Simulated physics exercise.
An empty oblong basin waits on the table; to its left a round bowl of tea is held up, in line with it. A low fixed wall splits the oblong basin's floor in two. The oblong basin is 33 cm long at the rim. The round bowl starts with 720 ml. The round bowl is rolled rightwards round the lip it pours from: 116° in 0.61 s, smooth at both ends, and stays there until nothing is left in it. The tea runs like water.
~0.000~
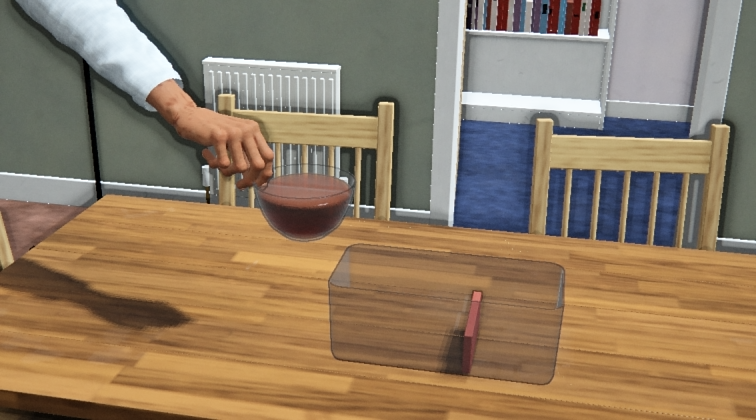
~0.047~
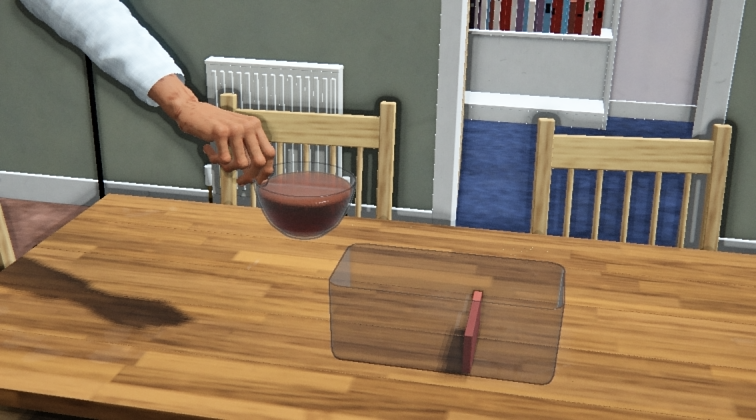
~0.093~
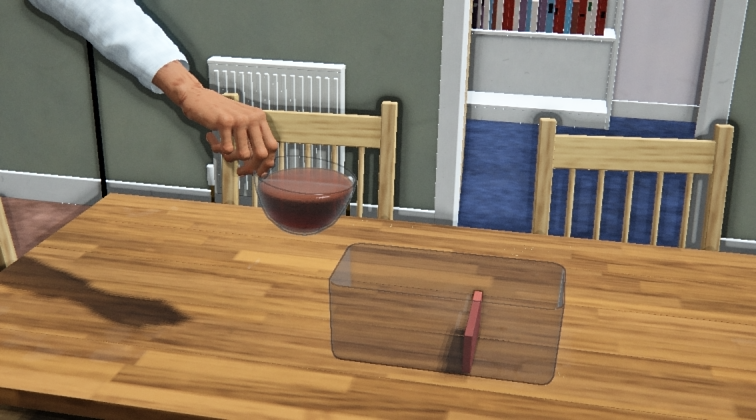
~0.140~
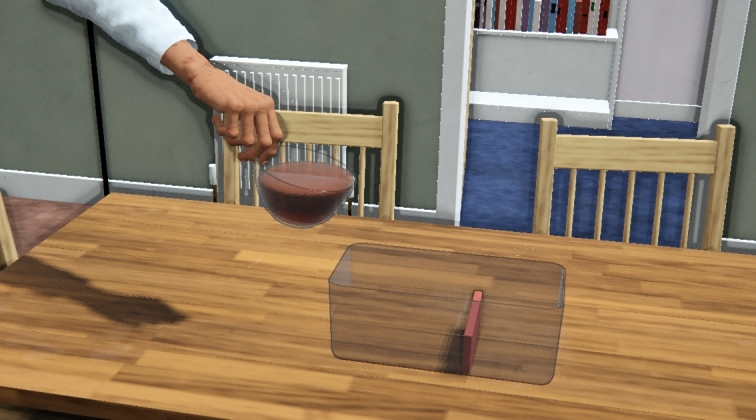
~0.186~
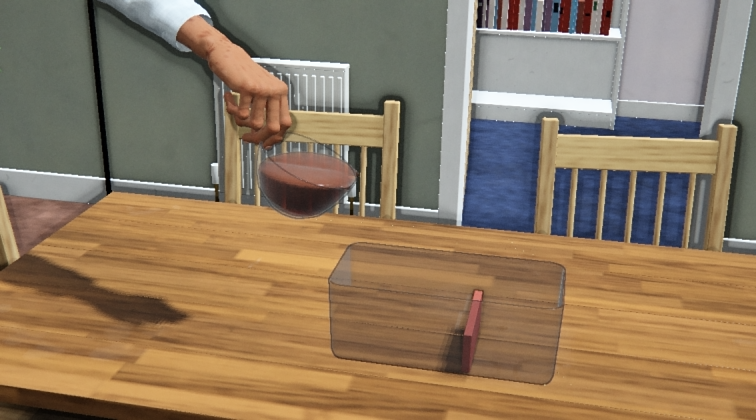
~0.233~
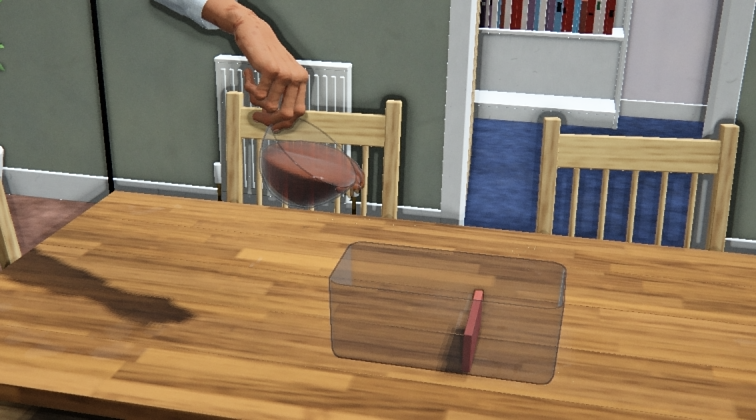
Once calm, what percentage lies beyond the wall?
About 7 per cent.
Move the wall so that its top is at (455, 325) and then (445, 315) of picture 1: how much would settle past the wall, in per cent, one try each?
First 15, then 25 per cent.
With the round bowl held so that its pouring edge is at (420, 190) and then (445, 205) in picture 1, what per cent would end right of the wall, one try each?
First 70, then 75 per cent.
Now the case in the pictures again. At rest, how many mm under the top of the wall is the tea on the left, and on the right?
Some 38 mm on the left and 58 mm on the right.
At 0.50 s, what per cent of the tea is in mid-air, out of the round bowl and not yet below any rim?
Near 62 in a hundred.
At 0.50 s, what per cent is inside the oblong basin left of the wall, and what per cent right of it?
Near 18 on the left, 0 on the right.
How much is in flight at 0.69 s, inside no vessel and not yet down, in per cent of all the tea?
Some 6 per cent.
Then, 0.50 s in, the tilt is 106° and 21 per cent is still to pour, 17 is left of the wall and 0 right of it.
Then, 0.69 s in, the tilt is 116° and 0 per cent is still to pour, 93 is left of the wall and 1 right of it.
Then, 0.89 s in, the tilt is 116° and 0 per cent is still to pour, 85 is left of the wall and 5 right of it.
Then, 1.11 s in, the tilt is 116° and 0 per cent is still to pour, 88 is left of the wall and 6 right of it.
Finally, 87 per cent lies left of the wall, 7 right of it and 7 outside.
